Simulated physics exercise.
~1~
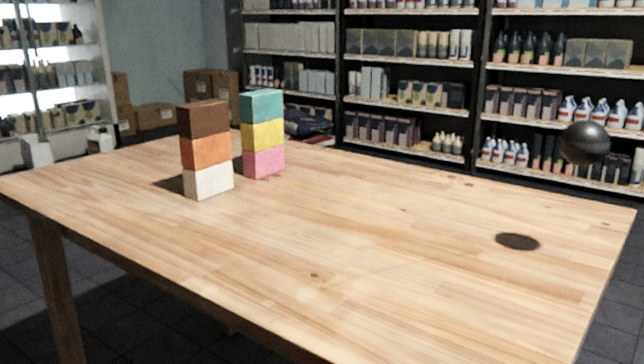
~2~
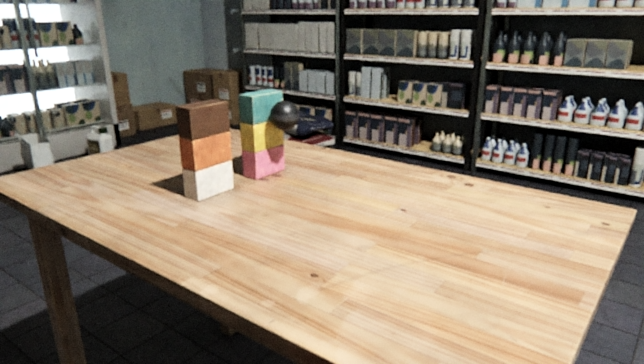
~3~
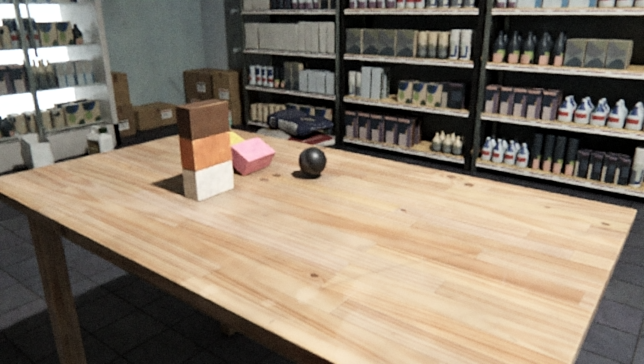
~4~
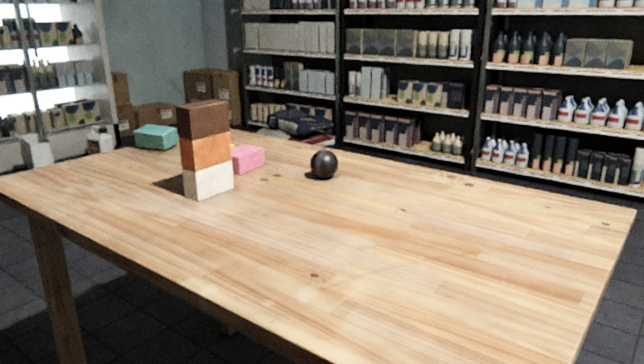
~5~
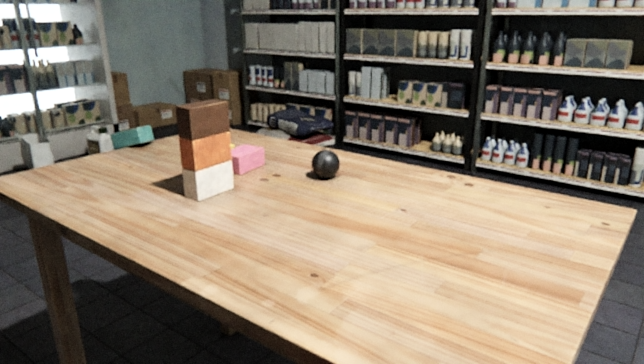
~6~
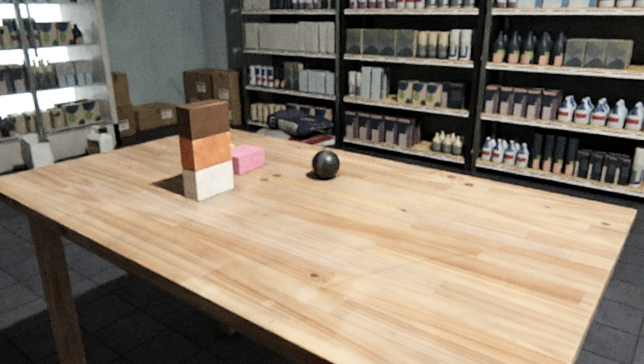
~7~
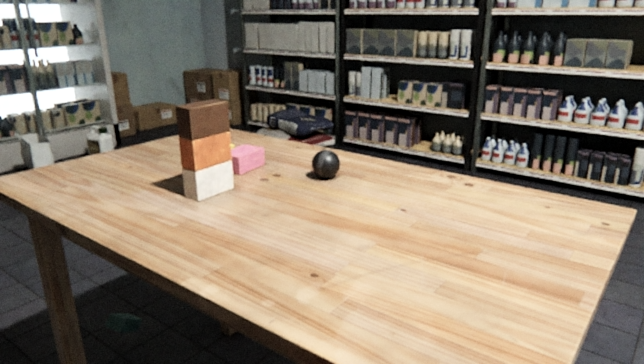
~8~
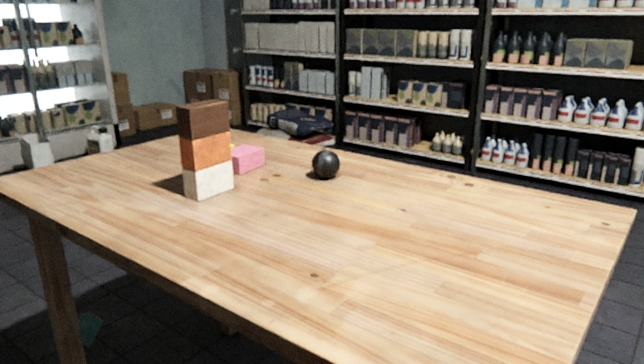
In a shop lined with shelves of bottles and boxes, a wooden table is seen from above at an angle by a still camera. Two stacks stand toward the back left, one brown, orange and white, the other, just behind it, turquoise, yellow and pink. A black ball flies in from the right and reaches the rear stack, which collapses. The turquoise block tumbles left and drops off the table, while the ball settles right of the stacks. Finally the pink block lies on its side behind the still-upright front stack, and the turquoise block is dimly visible on the floor below.
